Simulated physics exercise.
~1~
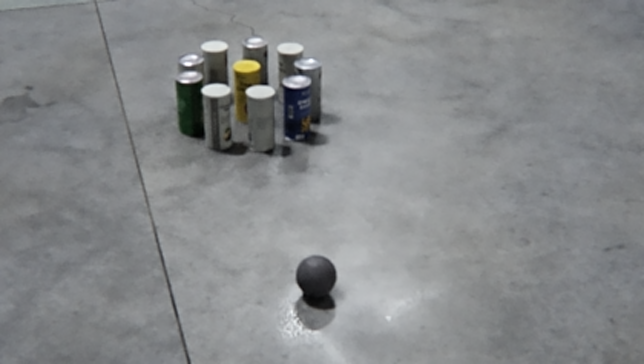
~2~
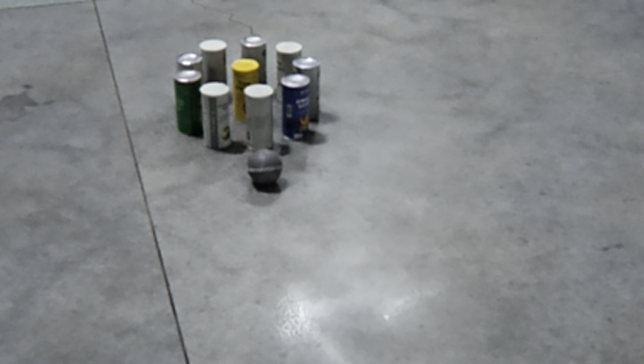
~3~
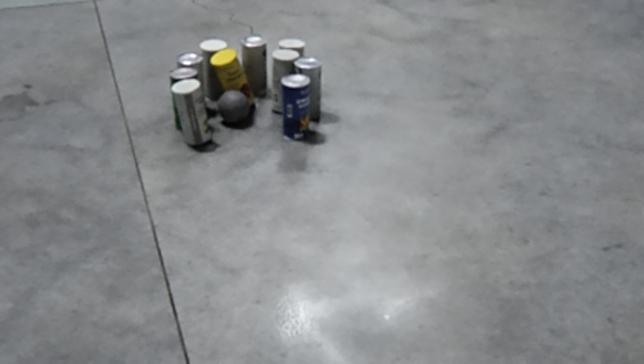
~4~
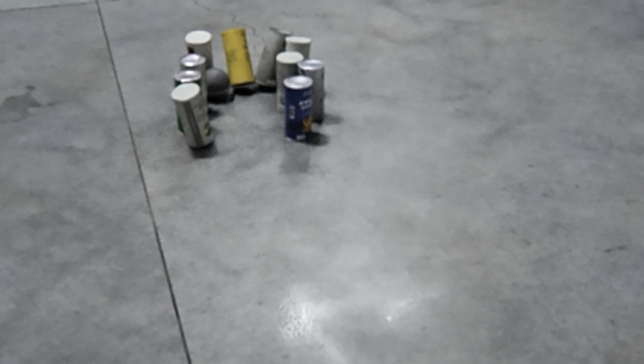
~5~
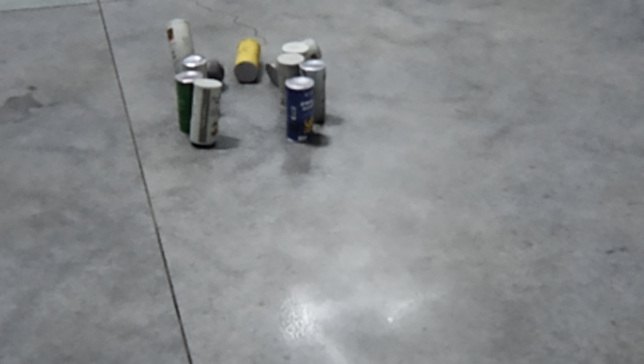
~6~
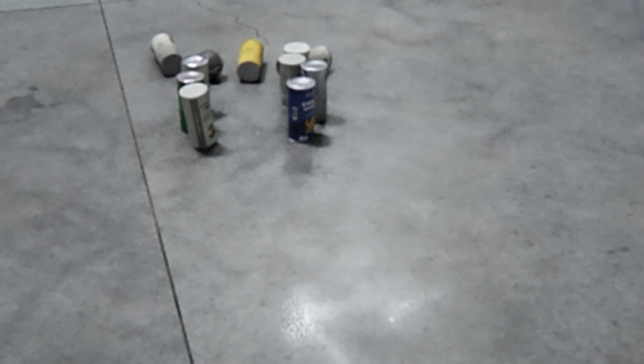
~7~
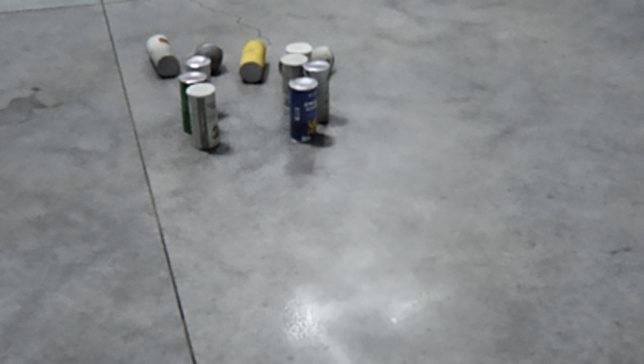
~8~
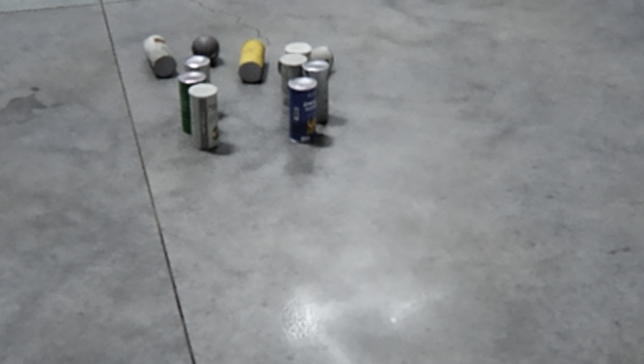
At first, a dark ball rolls across a grey concrete floor toward a tight ring of upright canisters with a yellow one in the middle. It strikes the near side of the ring, knocking a pale canister to the left, where it leans, and pushes in against the yellow one. The yellow canister tilts back and topples, while one behind it falls to the left and another to the right. The leaning canister in front rocks back upright. Finally, the ball drifts out behind the left-hand group, with three canisters down and the green and blue ones still standing.
